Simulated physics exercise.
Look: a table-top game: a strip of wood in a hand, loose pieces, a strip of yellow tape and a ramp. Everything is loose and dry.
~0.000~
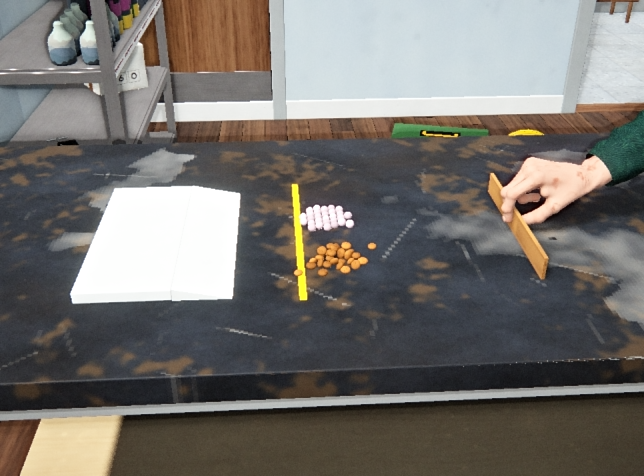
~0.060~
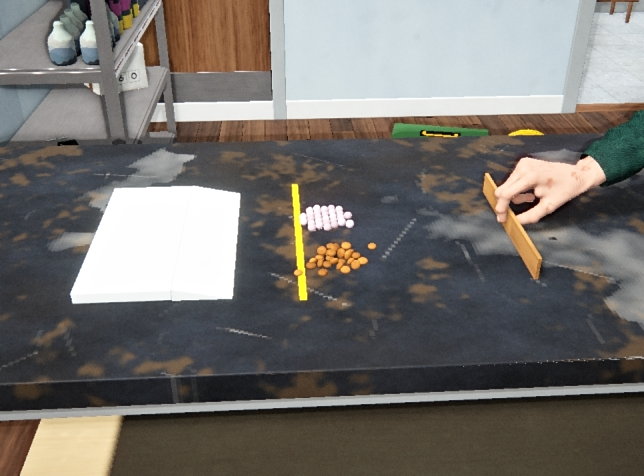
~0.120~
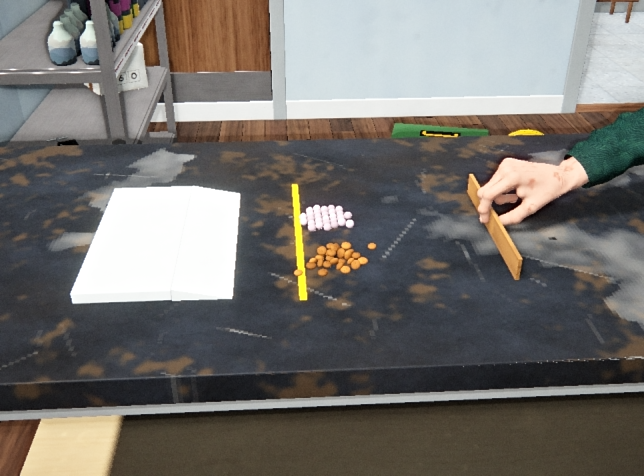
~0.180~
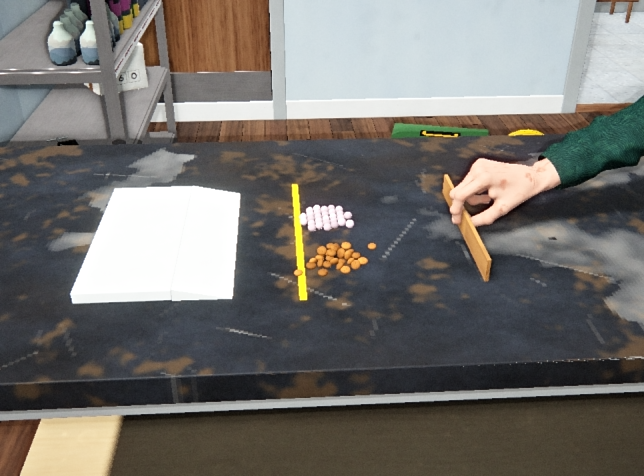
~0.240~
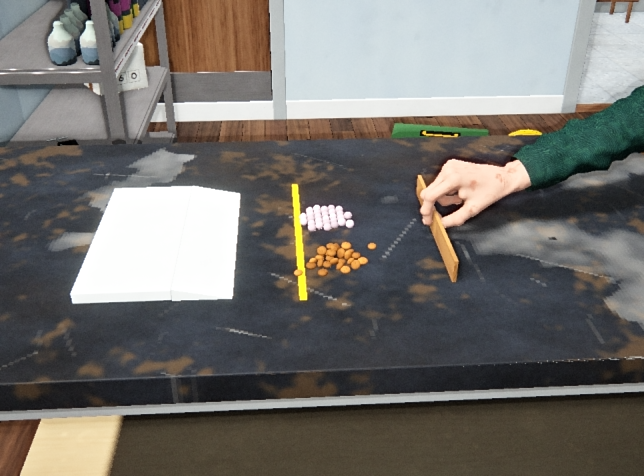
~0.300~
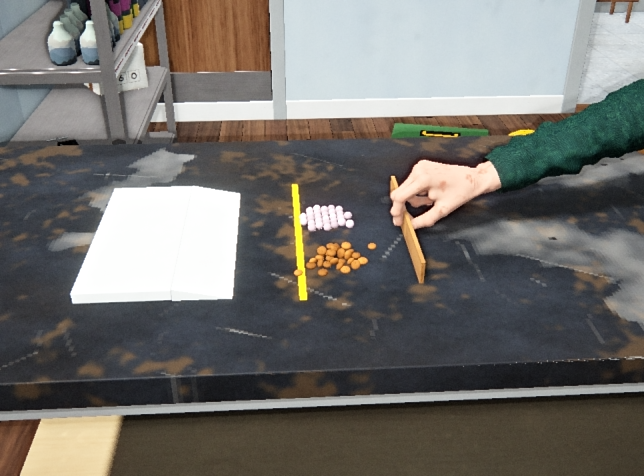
On a dark, blotchy table-top, a white ramp sits left of a strip of yellow tape, with pale pink pieces and orange-brown pieces loose beside it. A green-sleeved hand holds a strip of wood upright at the right, then slides it steadily left, closing much of the gap to the unmoving pieces.
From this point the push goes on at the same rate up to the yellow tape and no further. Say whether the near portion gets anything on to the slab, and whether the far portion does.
The near portion gets nothing on to it; the far portion gets pieces on to it.
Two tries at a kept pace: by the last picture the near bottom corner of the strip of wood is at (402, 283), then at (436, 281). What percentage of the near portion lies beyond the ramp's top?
About 0 % the first time, about 0 % the second.
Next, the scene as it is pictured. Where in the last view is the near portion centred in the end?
About (246, 261).
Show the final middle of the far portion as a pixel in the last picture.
Close to (133, 217).
Around 0.42 s, strip of wood still moving, near (345, 216); near portion all short of the ramp; far portion all short of the ramp.
Around 0.57 s, strip of wood stopped at the yellow tape; near portion all short of the ramp; far portion all short of the ramp.
Around 0.85 s, strip of wood stopped at the yellow tape; near portion a small part on the ramp, most short of the ramp; far portion about a quarter past the top, most on the ramp.
Finally (1.8 s), strip of wood stopped at the yellow tape; near portion none past the top, a small part on the ramp, most short of the ramp; far portion most past the top, a small part on the ramp, about a quarter short of the ramp.
